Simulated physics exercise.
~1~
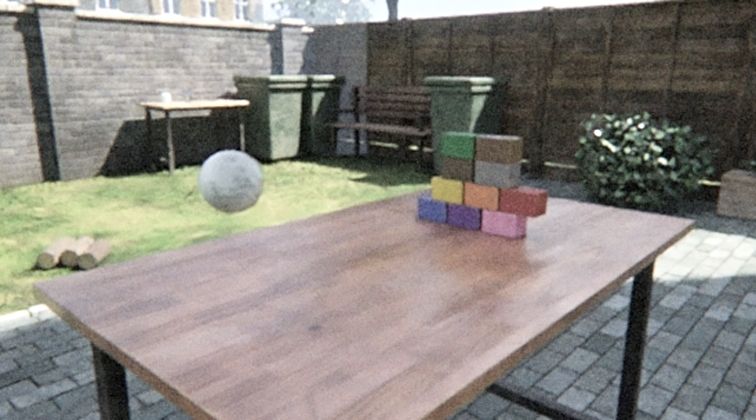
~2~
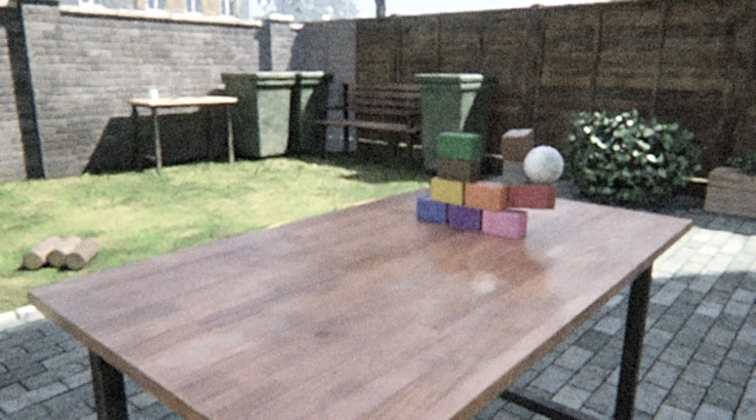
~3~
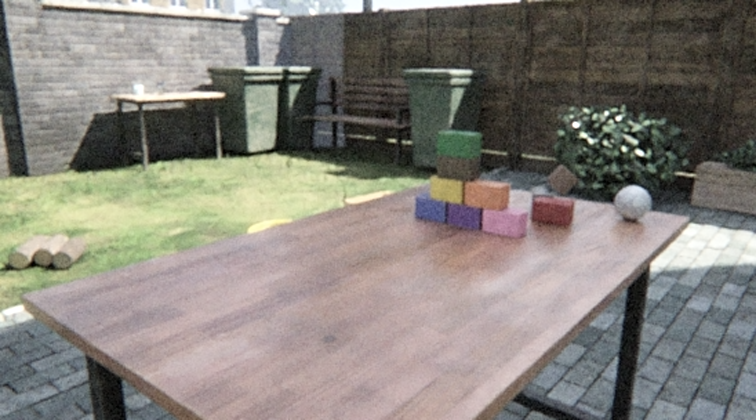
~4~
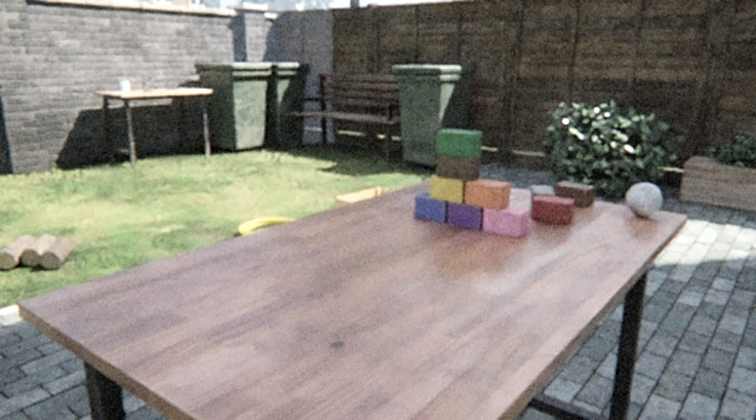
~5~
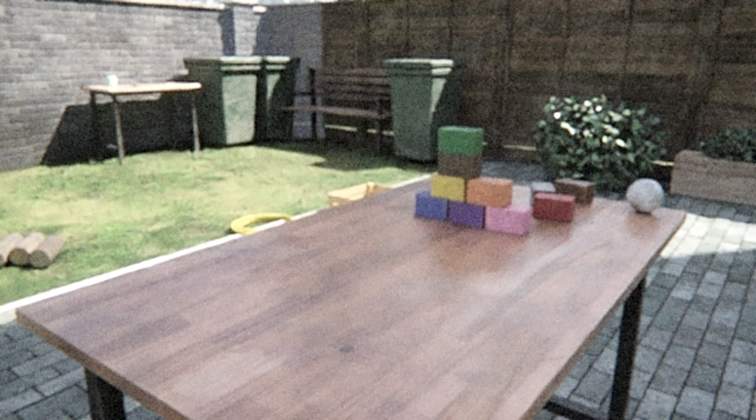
A white ball flies into stacked colored blocks, knocking several off the right side before resting nearby.
